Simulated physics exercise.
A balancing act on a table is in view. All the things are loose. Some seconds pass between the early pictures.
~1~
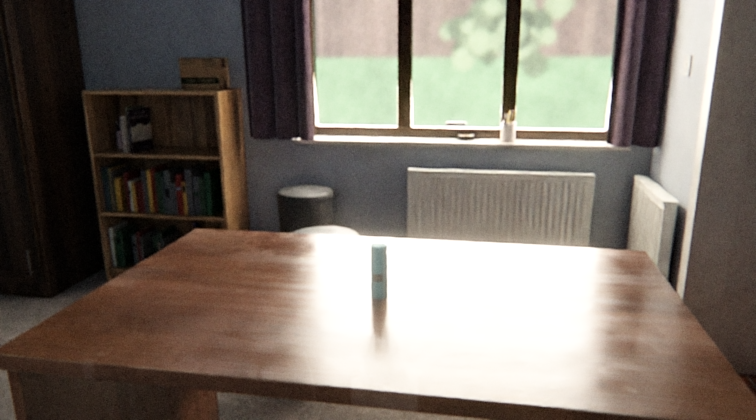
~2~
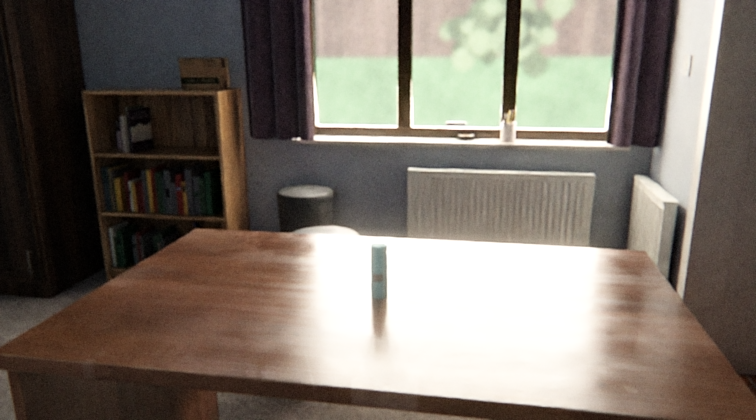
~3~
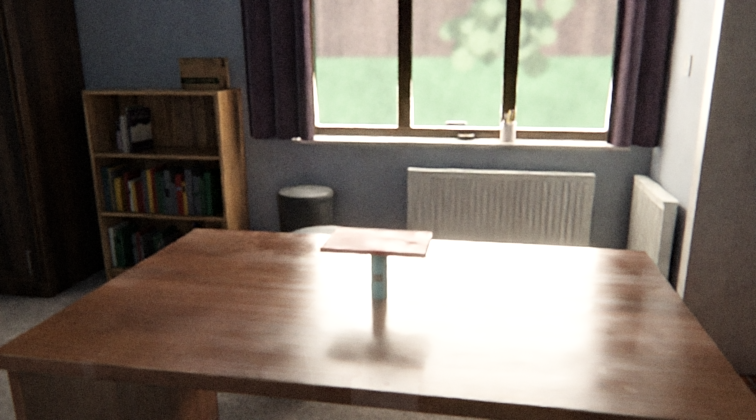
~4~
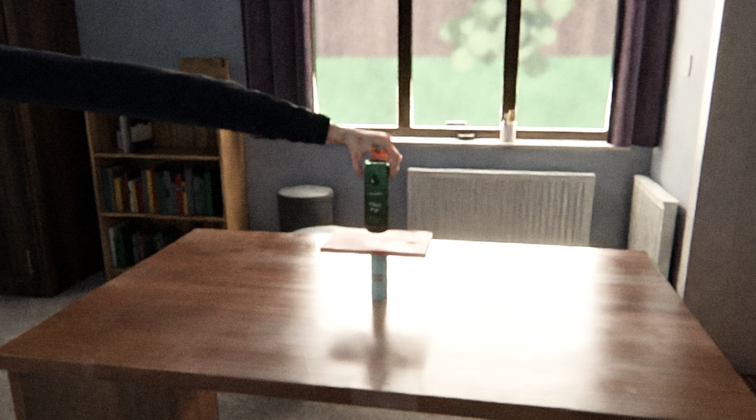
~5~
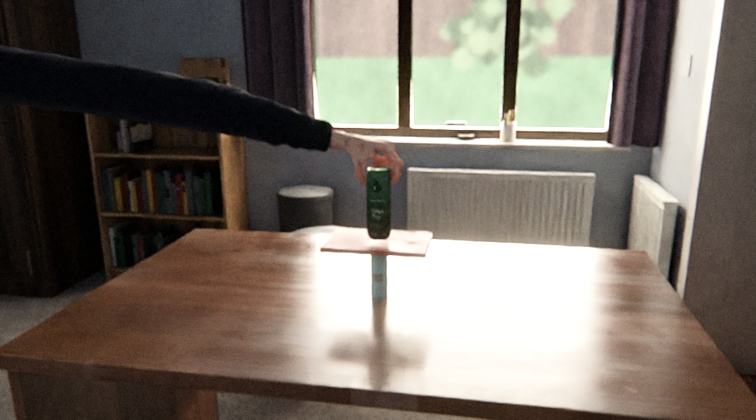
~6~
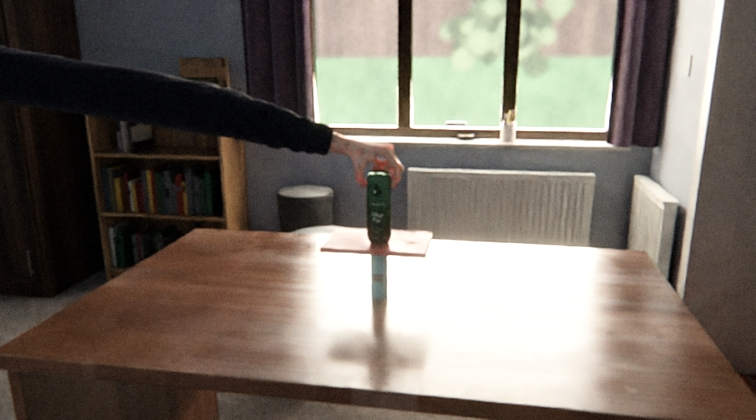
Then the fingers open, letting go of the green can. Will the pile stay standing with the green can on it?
Yes.
Then, 0.30 s on from there, no change.
Then, 0.70 s on from there, green can resting near (379, 208).
In the end, all 3 unmoved. At the end, from the last picture's camera, green can near (379, 208). The stack keeps its balance.
